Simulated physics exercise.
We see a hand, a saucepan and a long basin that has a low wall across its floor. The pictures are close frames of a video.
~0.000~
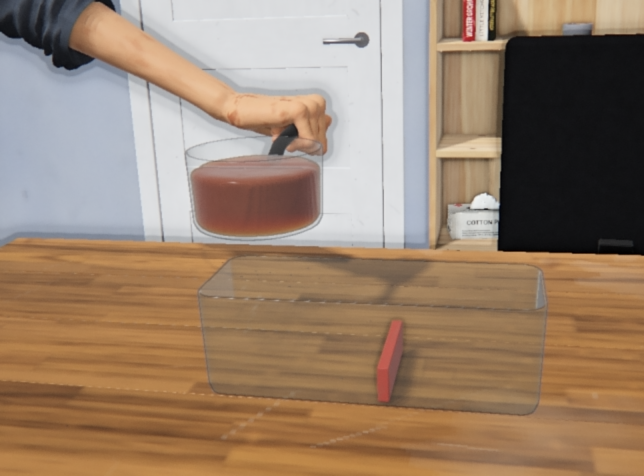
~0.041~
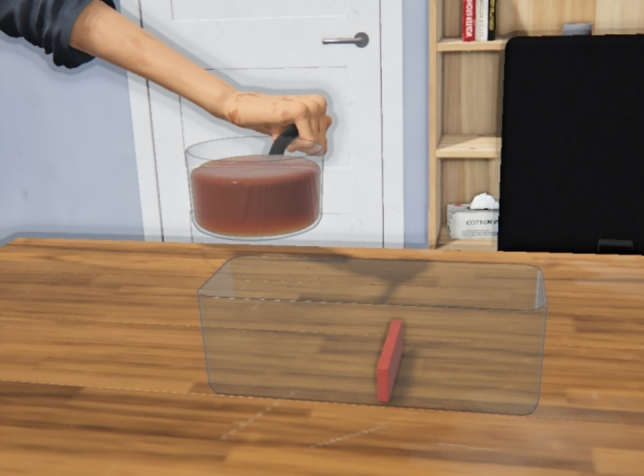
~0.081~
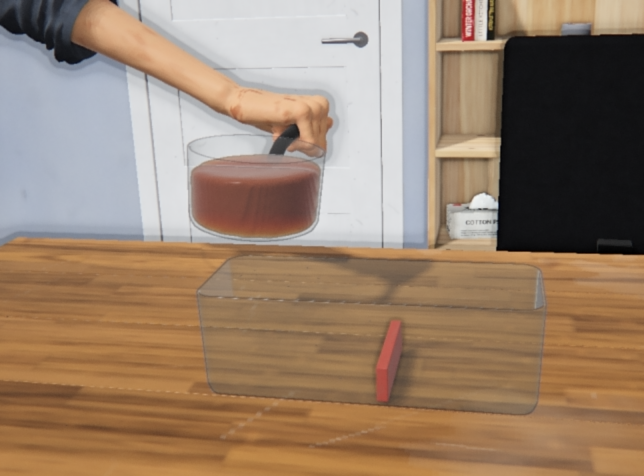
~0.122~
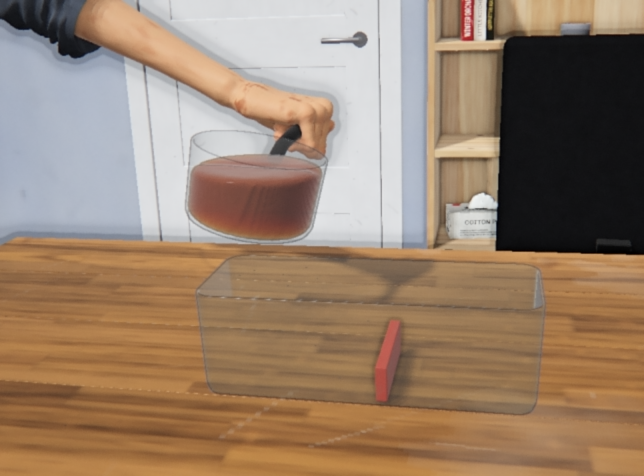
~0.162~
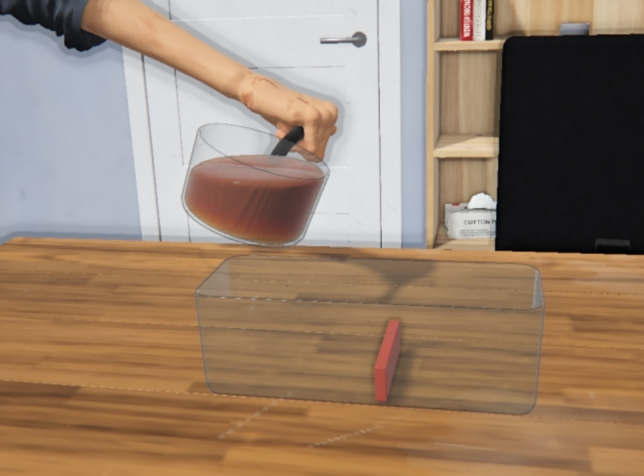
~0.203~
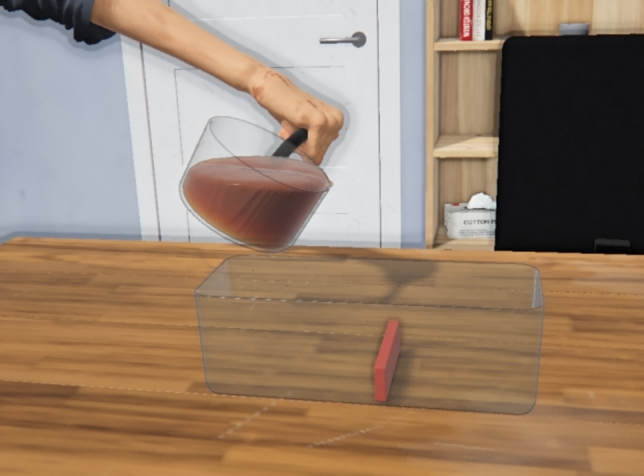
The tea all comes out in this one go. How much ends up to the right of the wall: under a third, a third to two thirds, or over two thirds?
The share right of the wall is left smaller than one third.
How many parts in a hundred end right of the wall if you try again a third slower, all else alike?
Near 30 %.
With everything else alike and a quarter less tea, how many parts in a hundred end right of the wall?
About 5 %.
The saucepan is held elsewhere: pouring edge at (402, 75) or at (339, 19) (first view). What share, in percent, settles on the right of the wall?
About 80 and 75 per cent.
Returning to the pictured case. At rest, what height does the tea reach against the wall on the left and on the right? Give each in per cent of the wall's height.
On the left it's around 70 per cent; on the right, 20 per cent.
A moment on, the saucepan is tipped on its side and 42 per cent is still to pour, 23 is left of the wall and 5 right of it.
Next, the saucepan is tipped on its side and 14 per cent is still to pour, 63 is left of the wall and 18 right of it.
Then the saucepan is tipped on its side and 5 per cent is still to pour, 63 is left of the wall and 18 right of it.
Later the saucepan is tipped on its side and 2 per cent is still to pour, 69 is left of the wall and 20 right of it.
Finally, 70 per cent lies left of the wall, 21 right of it and 9 outside.
